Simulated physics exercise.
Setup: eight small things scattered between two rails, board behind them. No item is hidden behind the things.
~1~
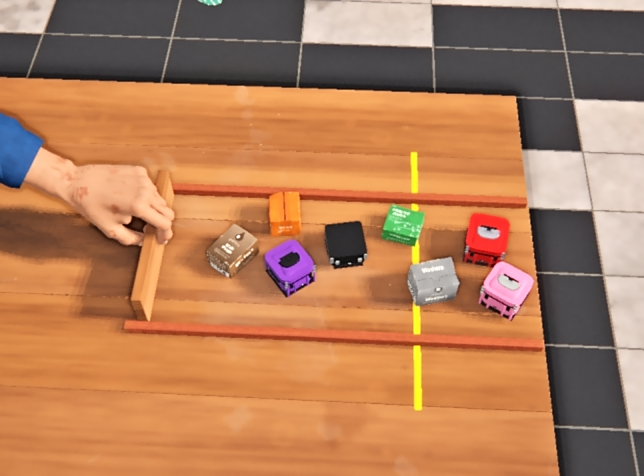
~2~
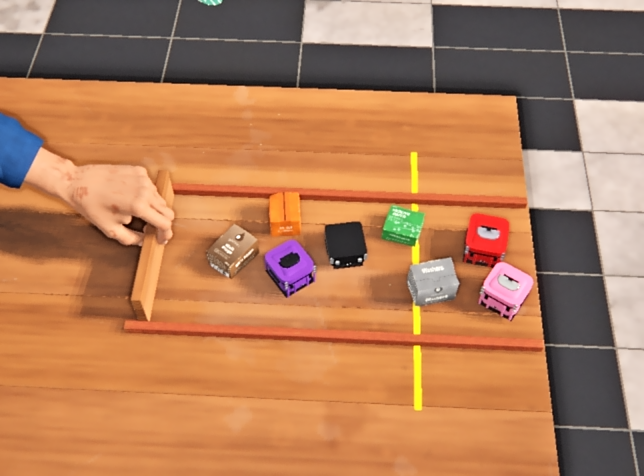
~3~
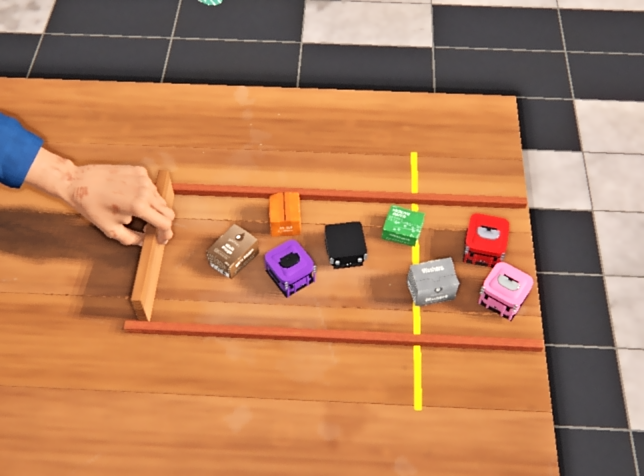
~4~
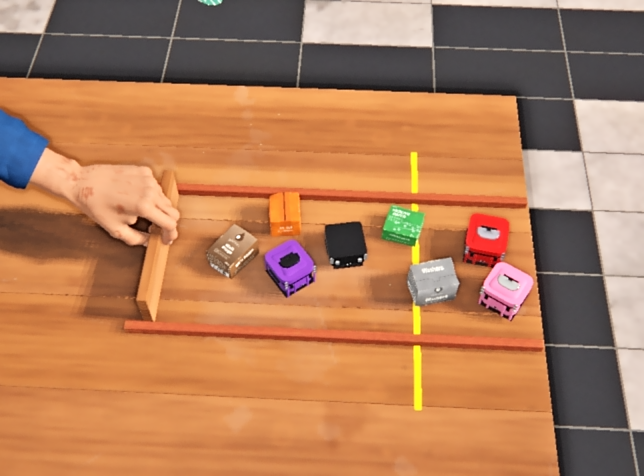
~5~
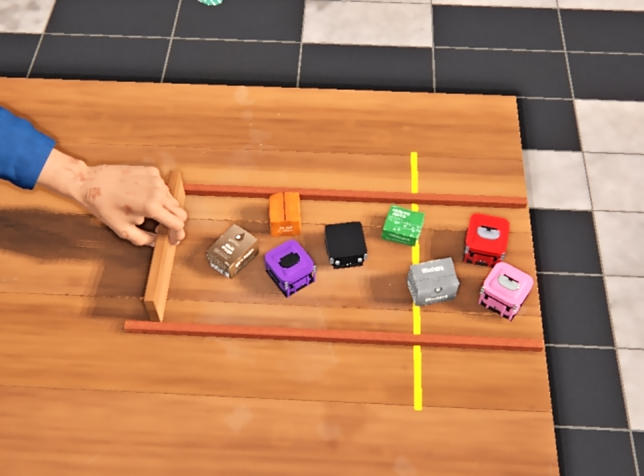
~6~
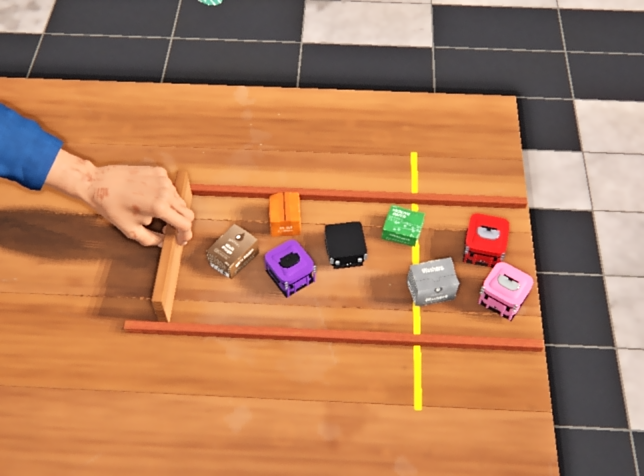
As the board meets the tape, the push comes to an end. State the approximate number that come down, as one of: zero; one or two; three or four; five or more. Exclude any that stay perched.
Approximate number down: Zero.
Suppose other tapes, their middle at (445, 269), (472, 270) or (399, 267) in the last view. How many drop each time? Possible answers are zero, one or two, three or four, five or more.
Taking the tapes one at a time, the count is just one or two, then one to two, then none at all.
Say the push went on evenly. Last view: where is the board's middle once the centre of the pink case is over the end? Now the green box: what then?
Approx. (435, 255) for the first, approx. (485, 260) for the second.
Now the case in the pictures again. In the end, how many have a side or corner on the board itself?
3 are in contact with it.
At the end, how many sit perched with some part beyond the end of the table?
The overhang total is 1.
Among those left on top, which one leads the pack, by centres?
Foremost: The pink case.
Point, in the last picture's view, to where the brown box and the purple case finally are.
They end up close to (432, 246) and (435, 287).
Early on, none off yet; pink case at rest near (506, 291); red case at rest near (486, 241); grey box at rest near (433, 283).
Finally, the number that fall off is zero.
